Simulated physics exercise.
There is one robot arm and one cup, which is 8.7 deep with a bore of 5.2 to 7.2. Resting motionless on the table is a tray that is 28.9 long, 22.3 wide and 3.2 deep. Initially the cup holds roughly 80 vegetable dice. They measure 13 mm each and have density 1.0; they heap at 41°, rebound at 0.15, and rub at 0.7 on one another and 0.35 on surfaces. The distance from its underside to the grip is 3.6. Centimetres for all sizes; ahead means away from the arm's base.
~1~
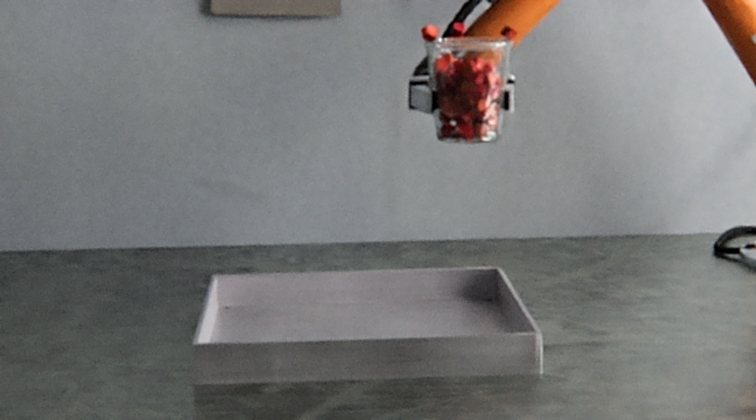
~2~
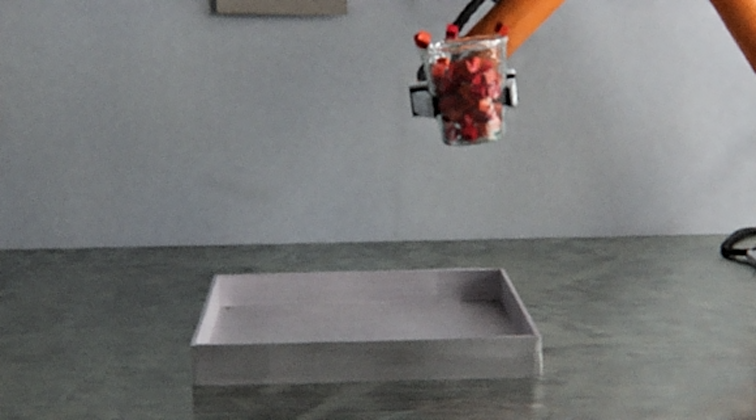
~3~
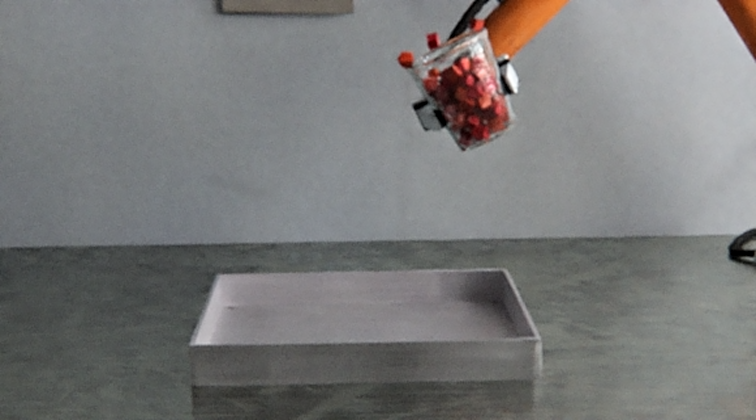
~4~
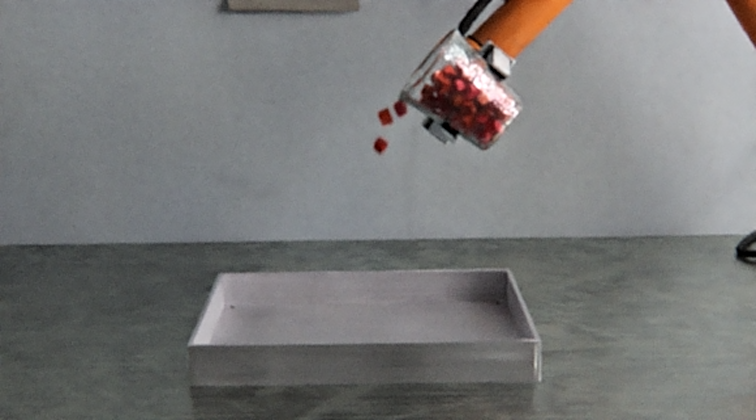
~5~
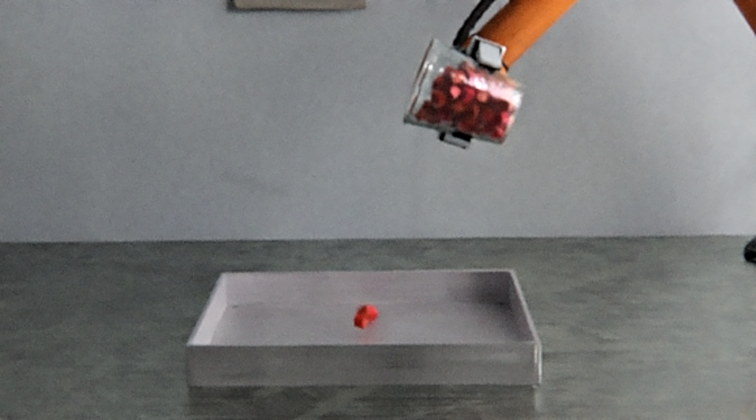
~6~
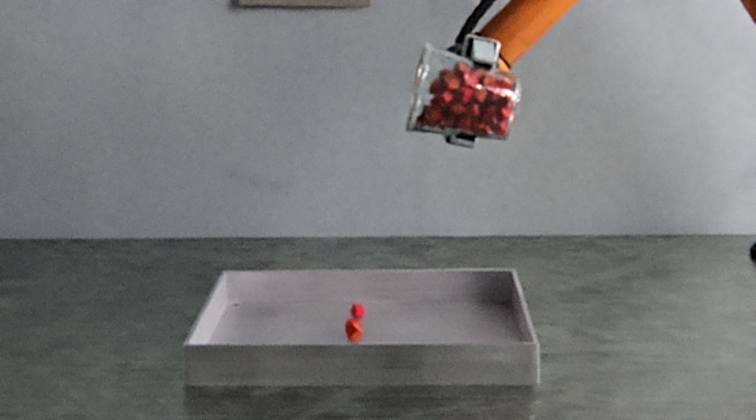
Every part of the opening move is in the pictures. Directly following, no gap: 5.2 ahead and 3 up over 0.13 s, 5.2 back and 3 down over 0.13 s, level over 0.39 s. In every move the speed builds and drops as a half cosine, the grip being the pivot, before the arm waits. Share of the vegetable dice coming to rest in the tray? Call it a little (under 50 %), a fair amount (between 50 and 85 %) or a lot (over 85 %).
A lot.
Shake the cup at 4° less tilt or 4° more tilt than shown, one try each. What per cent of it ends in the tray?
About 95 and 95 per cent.
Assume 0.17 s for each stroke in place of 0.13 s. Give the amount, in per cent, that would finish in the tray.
65 %.
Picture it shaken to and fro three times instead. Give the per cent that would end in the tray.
In that case some 95 per cent.
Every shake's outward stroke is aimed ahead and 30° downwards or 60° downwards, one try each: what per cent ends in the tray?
Try one gives about 35 in a hundred, try two about 15 in a hundred.
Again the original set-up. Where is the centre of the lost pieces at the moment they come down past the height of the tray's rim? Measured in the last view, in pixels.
Close to pixel (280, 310).
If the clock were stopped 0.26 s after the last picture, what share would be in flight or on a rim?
About 89 %.
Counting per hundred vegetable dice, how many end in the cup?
I'd put it close to 5 per cent.
Then, 0.26 s after the last picture, tilted 77° forward, highest piece 22 above the table; 6 in the cup, 3 in the tray, 73 in flight or on a rim.
Then, 0.52 s after the last picture, tilted 19° forward, highest piece 24 above the table; 78 in the tray, 3 in the cup, 1 on the table or floor.
Then, 0.85 s after the last picture, level, highest piece 20 above the table; 78 in the tray, 3 in the cup, 1 on the table or floor.
Then, 1.90 s after the last picture, level, highest piece 20 above the table; 78 in the tray, 3 in the cup, 1 on the table or floor.
Final count, 78 in the tray, 3 in the cup, 1 on the table or floor. That is 95 % in the tray.
